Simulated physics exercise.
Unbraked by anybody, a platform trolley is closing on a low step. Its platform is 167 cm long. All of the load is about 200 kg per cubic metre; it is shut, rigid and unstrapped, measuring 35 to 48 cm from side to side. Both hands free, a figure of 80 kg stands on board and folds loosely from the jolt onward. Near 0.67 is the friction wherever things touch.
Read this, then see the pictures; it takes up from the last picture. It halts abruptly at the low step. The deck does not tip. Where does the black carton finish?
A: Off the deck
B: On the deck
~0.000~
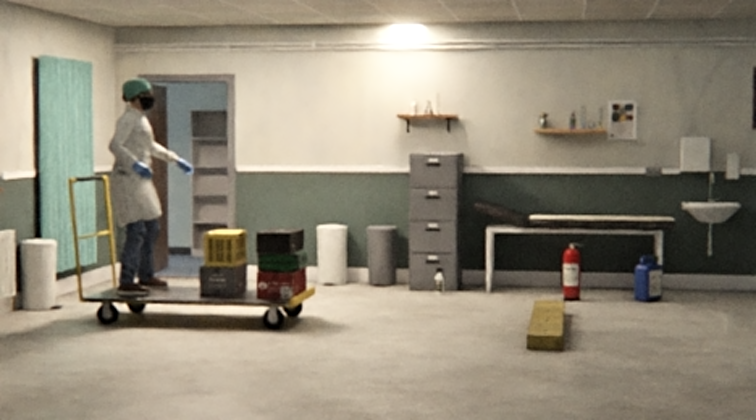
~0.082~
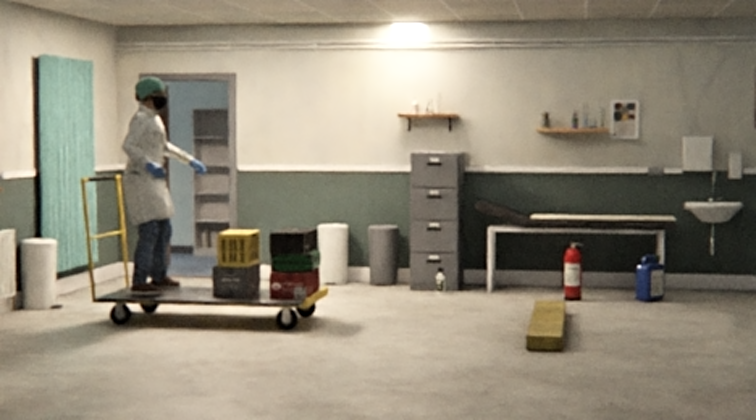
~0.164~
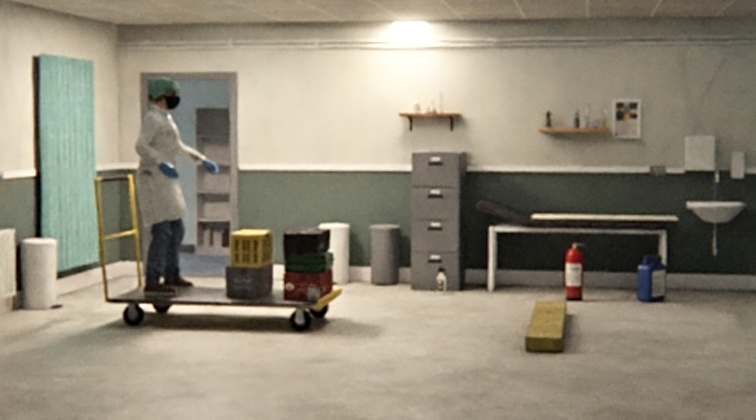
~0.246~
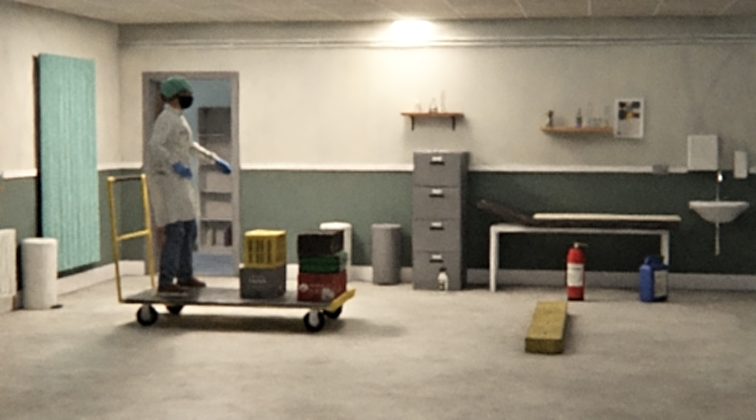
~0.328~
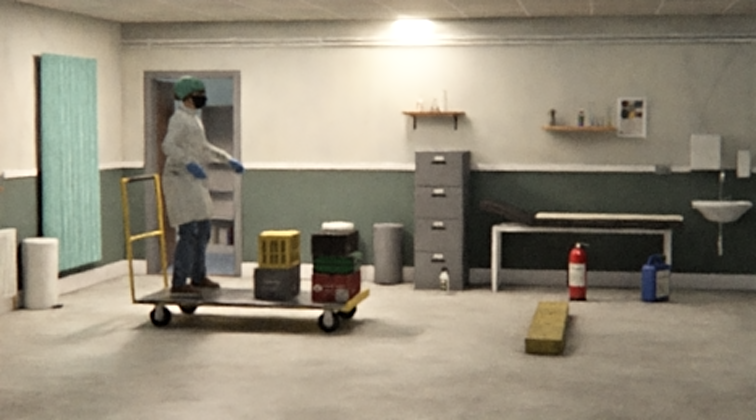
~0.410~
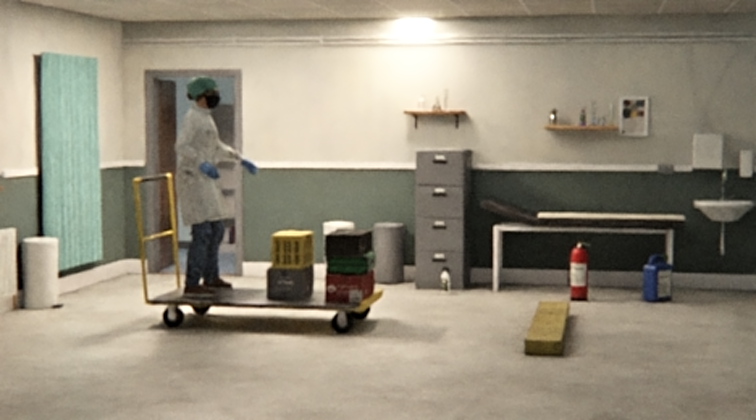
Option A: Off the deck.
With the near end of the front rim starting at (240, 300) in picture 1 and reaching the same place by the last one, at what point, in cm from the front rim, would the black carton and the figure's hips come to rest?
Rest positions: Black 90 cm past rim; hips 90 cm behind rim.
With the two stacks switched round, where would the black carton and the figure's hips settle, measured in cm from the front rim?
Then black 50 behind, hips 110 behind.
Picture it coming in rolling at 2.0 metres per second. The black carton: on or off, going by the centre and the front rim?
I'd expect black to come away.
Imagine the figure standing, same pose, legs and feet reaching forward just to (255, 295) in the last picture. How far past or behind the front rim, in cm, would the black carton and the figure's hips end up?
Black 30 past, hips 100 behind.
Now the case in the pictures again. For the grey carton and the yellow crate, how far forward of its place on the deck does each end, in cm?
I'd put the grey one at around 10 cm and the yellow one at around 20 cm.
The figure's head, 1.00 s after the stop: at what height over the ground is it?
80 cm.
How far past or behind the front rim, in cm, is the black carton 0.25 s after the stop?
About 5 cm past the rim.
After 1.38 s the deck stops.
After 1.63 s the black carton is 4 cm past the rim, tilted 25°, near (550, 247) in the last picture's view.
After 1.93 s the black carton is 25 cm past the rim, tilted 90°, near (578, 292) in the last picture's view.
After 2.38 s the black carton is 27 cm past the rim, tilted 90°, near (580, 316) in the last picture's view.
At rest, 3.8 s, past the rim, black carton and green suitcase; behind it, red parcel, grey carton, yellow crate and the figure's hips.
